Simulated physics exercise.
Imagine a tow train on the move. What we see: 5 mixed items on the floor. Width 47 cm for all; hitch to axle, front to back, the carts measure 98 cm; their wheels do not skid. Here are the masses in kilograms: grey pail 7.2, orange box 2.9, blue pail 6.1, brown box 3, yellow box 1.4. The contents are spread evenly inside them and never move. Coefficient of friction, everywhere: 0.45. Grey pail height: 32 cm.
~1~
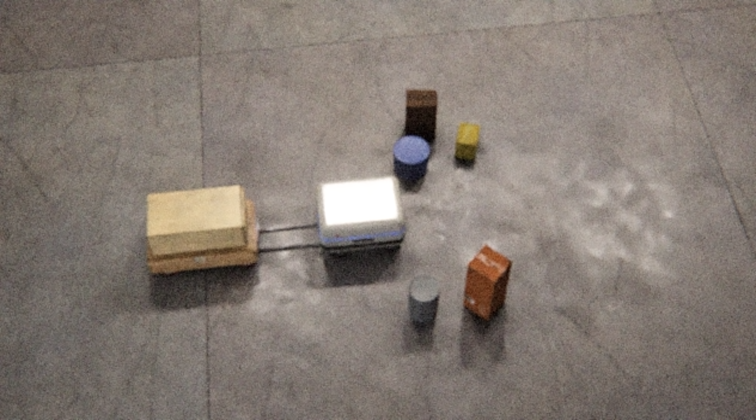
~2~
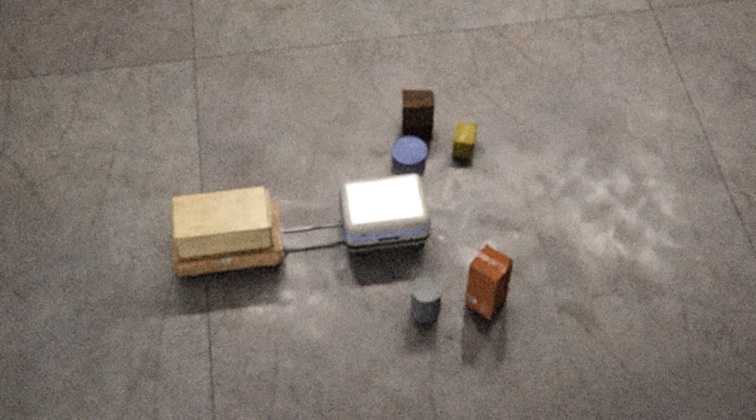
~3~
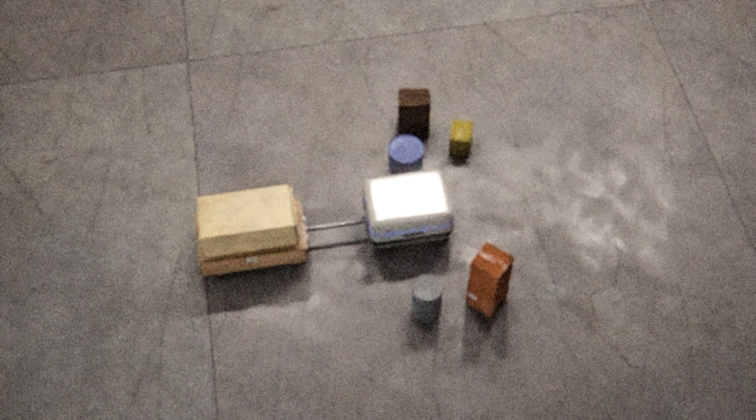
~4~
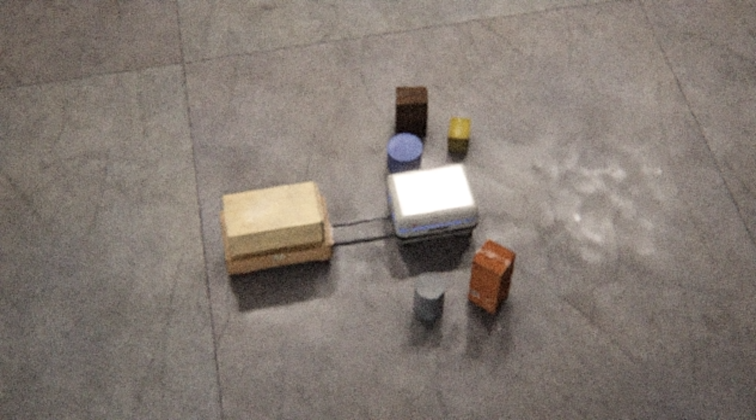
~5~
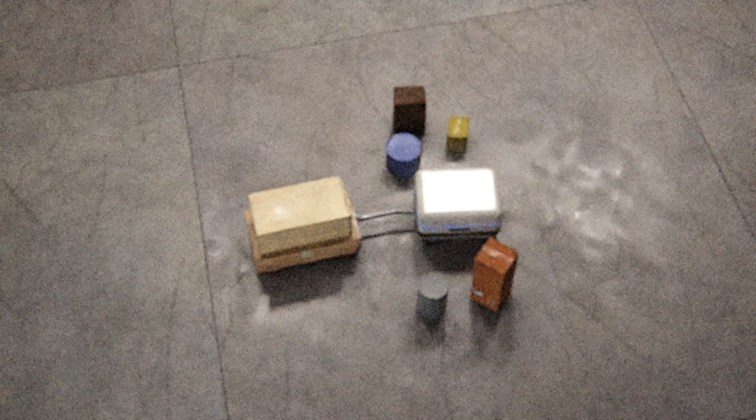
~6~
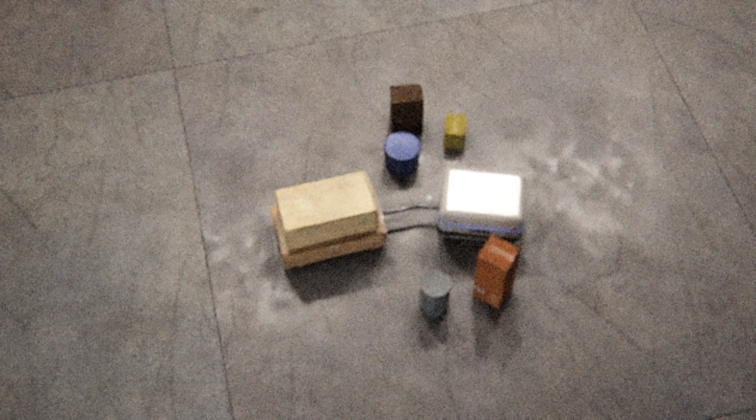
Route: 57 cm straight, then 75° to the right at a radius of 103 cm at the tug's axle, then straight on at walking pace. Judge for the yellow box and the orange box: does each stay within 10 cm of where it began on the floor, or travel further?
I reckon the yellow box stays under the limit, I reckon the orange box moves past the limit.
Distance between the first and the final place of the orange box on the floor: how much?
About 18 cm.
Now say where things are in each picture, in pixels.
In the first frame, tug has run 0 cm; yellow box (467, 141); orange box (487, 284).
In the second frame, tug has run 19 cm; brown box (418, 115); grey pail (426, 300).
In the third frame, tug has run 38 cm; blue pail (406, 158); brown box (414, 114).
In the fourth frame, tug has run 56 cm; grey pail (429, 296); blue pail (404, 156).
In the fifth frame, tug has run 75 cm; brown box (409, 111); grey pail (432, 296).
In the sixth frame, tug has run 94 cm; yellow box (455, 132); orange box (496, 273).
Then, 1.20 s later than the last frame, tug has run 174 cm.
Then, 2.60 s later than the last frame, tug has run 268 cm; orange box 16 cm from its spot near (495, 292).
When it is over, not toppled but over 10 cm from the start, orange box; the other 4 within 10 cm of the start. End places, in pixels of the last picture, yellow box near (455, 132), orange box near (494, 296).
